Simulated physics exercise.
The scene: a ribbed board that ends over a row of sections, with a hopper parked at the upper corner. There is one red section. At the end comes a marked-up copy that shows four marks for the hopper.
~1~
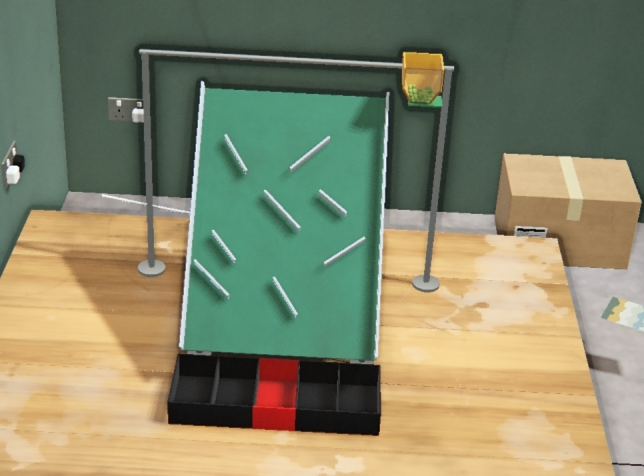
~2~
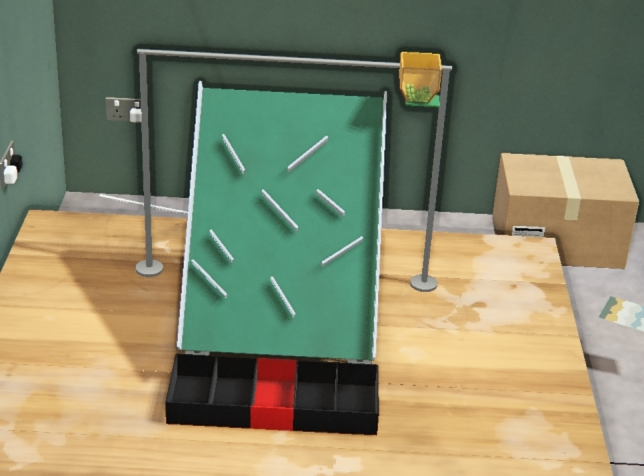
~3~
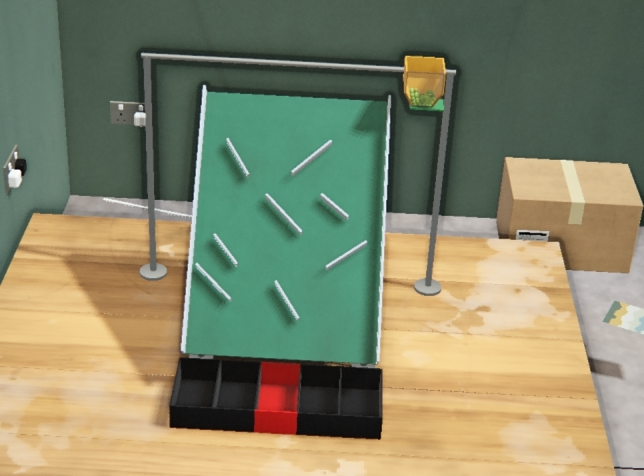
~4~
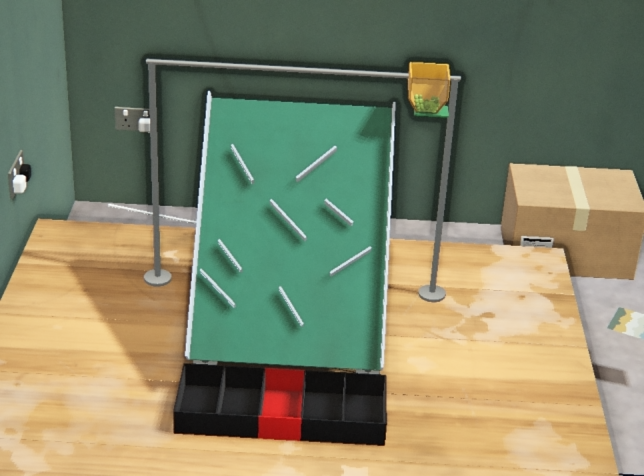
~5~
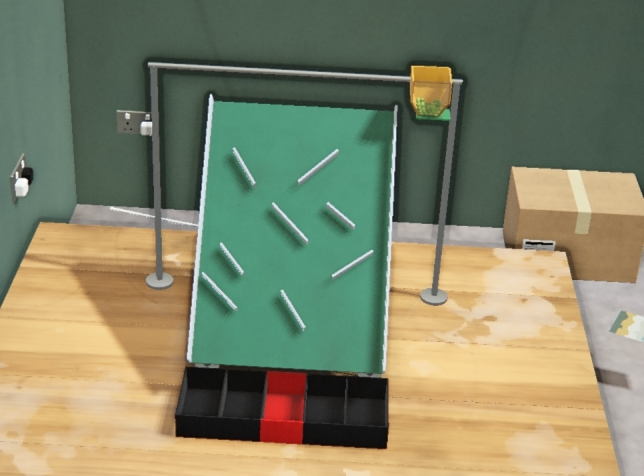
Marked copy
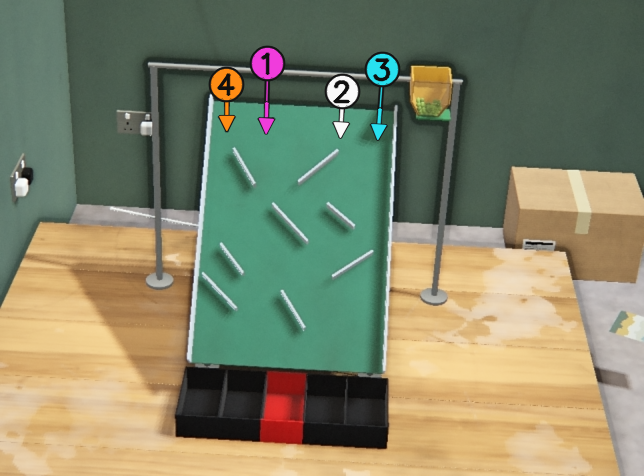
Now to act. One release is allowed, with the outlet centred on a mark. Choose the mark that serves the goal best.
Mark 4.
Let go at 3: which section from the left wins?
It is the fifth one.
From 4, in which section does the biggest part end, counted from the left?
The third.
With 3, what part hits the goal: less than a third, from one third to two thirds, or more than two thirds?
Mark 3 gives less than a third.
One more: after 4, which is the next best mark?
Mark 1.
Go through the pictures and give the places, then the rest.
Hopper near (421, 93), dried peas, door shut, in the first picture.
Ribs (223, 135) to (244, 170), (288, 168) to (327, 136), (262, 190) to (297, 228), in the second picture.
Ribs (321, 194) to (348, 216), (214, 234) to (237, 263), (326, 267) to (366, 241), in the third picture.
Ribs (201, 269) to (234, 305), (280, 287) to (303, 324), in the fourth picture.
Red section near (282, 430), number 3 of 5 from the left, in the fifth picture.
On the marked copy, mark 1 meets the board at (266, 128); mark 2 meets the board at (340, 132); mark 3 meets the board at (378, 134); mark 4 meets the board at (226, 125).
If 1 is chosen, close to a third in the red section, close to half in other sections, a small share outside the box.
If 2 is chosen, a small share in the red section, the bulk in other sections.
If 3 is chosen, only a few in the red section, all but a few in other sections.
If 4 is chosen, close to two thirds in the red section, close to a quarter in other sections, a small share held on the board.
